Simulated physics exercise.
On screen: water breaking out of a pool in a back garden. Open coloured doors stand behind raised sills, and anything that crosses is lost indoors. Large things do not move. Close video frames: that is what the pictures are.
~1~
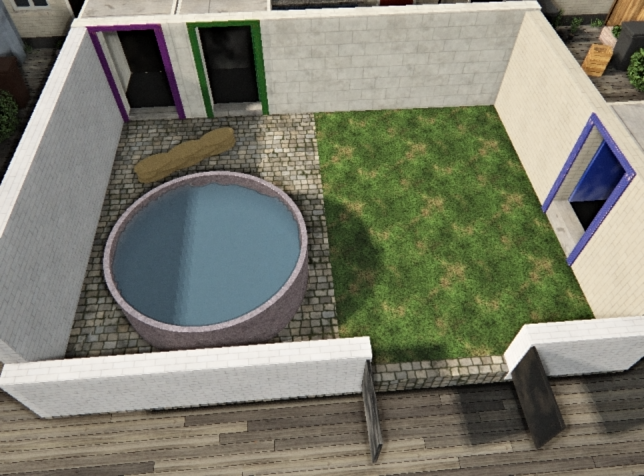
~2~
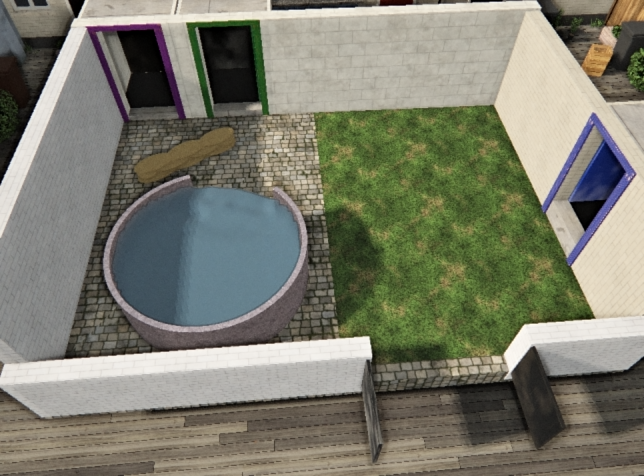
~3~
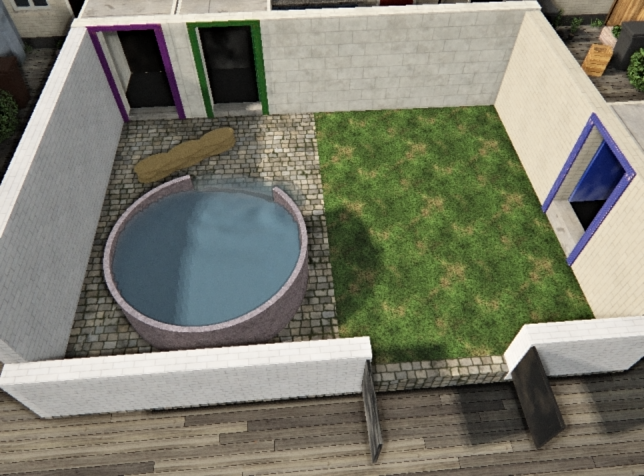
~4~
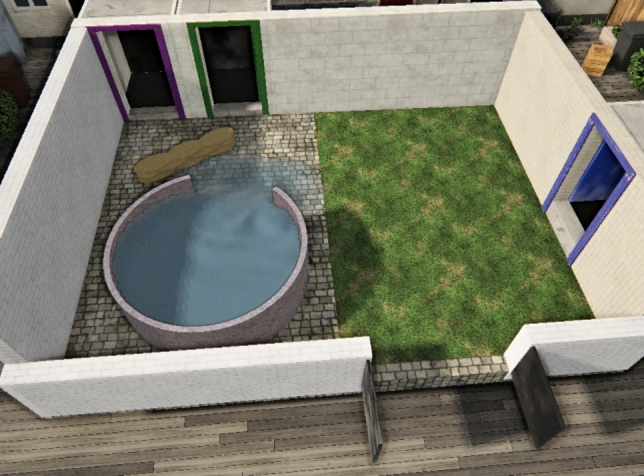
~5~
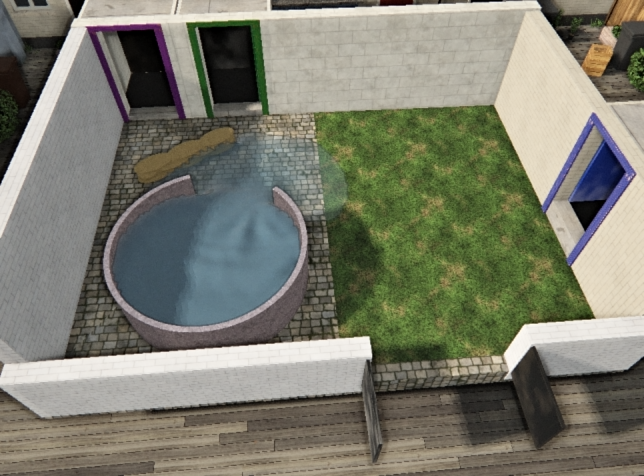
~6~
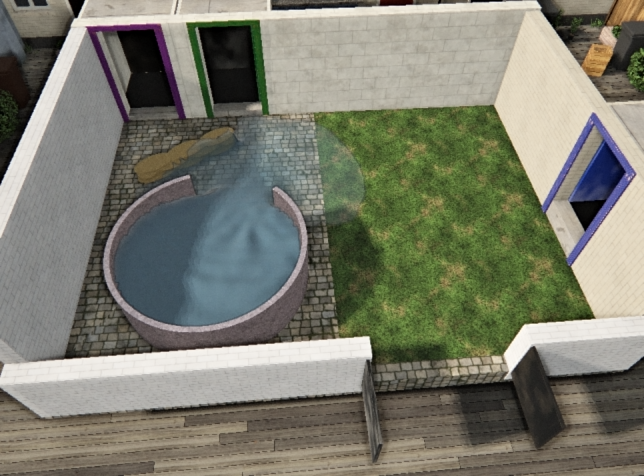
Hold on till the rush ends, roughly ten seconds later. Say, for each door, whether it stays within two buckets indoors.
As I see it, most likely the blue door will not exceed two buckets. Most likely the purple door will not exceed two buckets. Most likely the green door will exceed two buckets.
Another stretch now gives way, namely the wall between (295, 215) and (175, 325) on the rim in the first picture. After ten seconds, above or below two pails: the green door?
Well, the green door simply comes up short.
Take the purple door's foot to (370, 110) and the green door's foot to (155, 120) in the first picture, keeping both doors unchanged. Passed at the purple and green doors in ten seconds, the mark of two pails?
In that case the purple door exceeds the limit and the green door stays inside the limit.
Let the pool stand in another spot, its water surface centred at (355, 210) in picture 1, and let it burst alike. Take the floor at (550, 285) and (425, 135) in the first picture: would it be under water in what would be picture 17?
Bone-dry, soaked.
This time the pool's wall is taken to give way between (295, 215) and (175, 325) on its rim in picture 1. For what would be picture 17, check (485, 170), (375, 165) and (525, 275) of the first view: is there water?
In the order given: Untouched, untouched and swamped.
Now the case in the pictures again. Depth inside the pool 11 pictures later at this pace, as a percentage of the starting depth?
That comes to about 54 per cent.
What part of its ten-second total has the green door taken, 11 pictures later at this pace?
Close to 45 %.
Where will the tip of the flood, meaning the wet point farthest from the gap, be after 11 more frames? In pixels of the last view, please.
The flood front should get to about (454, 111).
A moment on, water covers 25 % of the floor; the blue door not reached, the purple door not reached, the green door under two buckets in.
Next, water covers 40 % of the floor; the blue door not reached, the purple door wet at the sill, nothing in, the green door over two buckets in.
Then, water covers 60 % of the floor; the blue door not reached, the purple door wet at the sill, nothing in, the green door over two buckets in.
Later, water covers 85 % of the floor; the blue door wet at the sill, nothing in, the purple door wet at the sill, nothing in, the green door far over two buckets in.
In the end, water covers 95 % of the floor; the blue door wet at the sill, nothing in, the purple door wet at the sill, nothing in, the green door far over two buckets in.
